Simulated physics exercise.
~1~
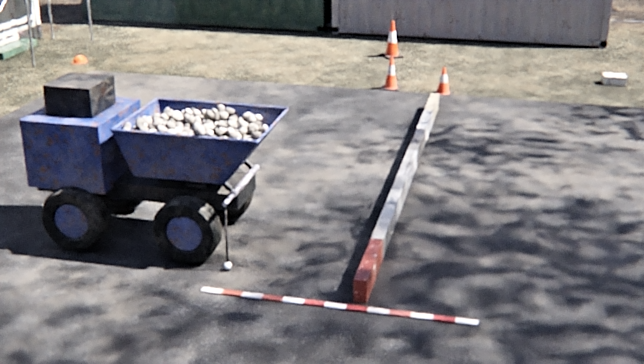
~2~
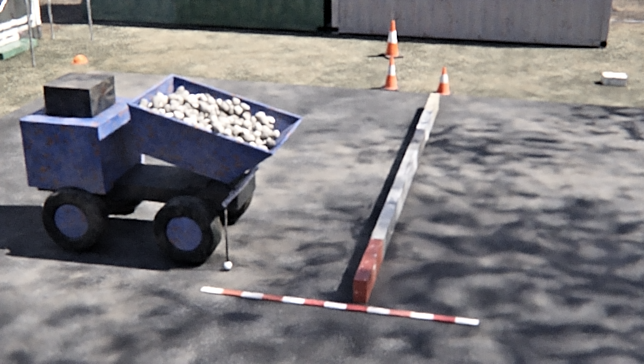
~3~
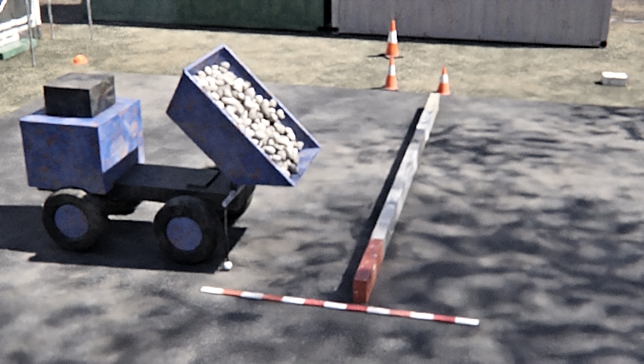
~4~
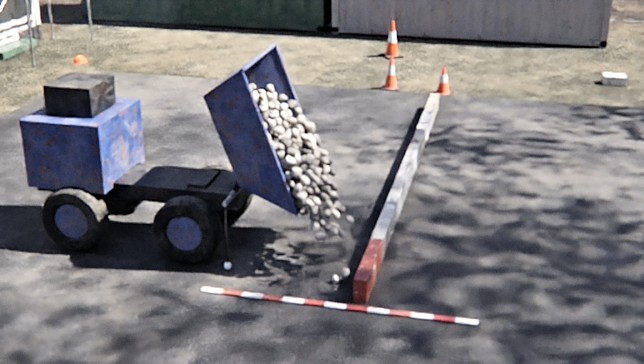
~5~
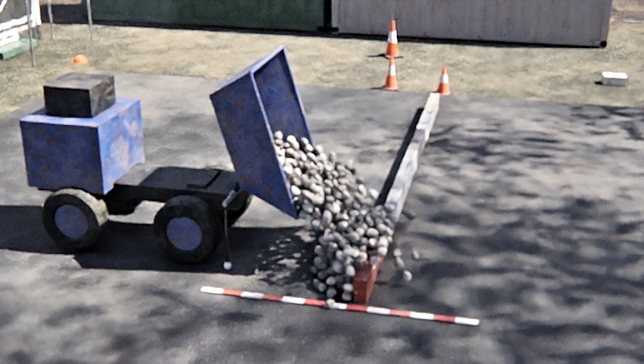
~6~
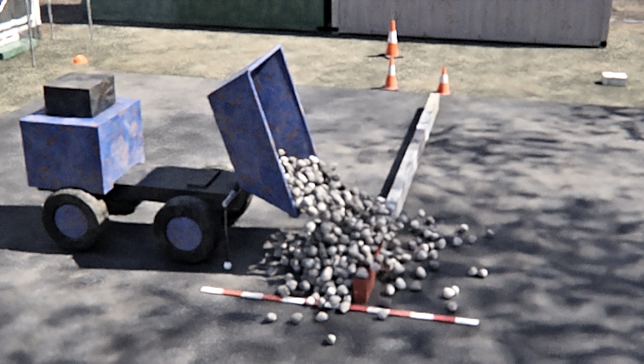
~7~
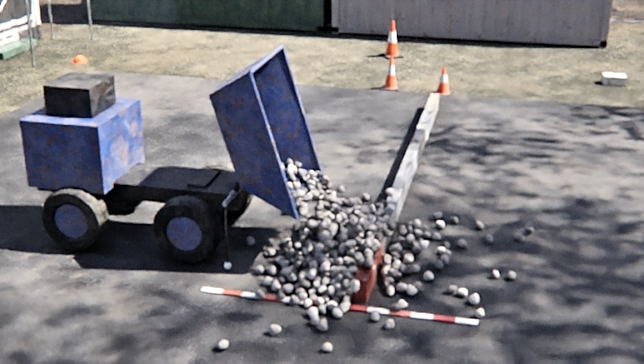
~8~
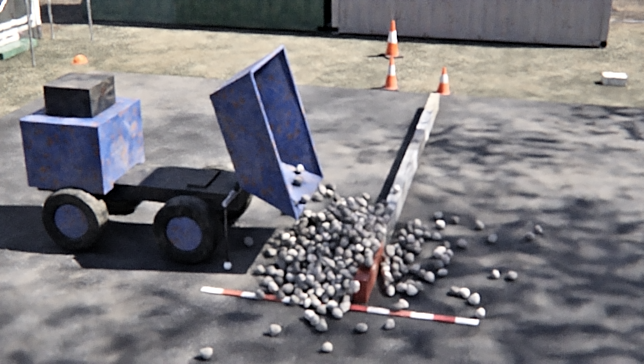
Blue dumper skip tilting up and tipping rounded grey cobbles into a heap against a low kerb, a few scattering beyond it.
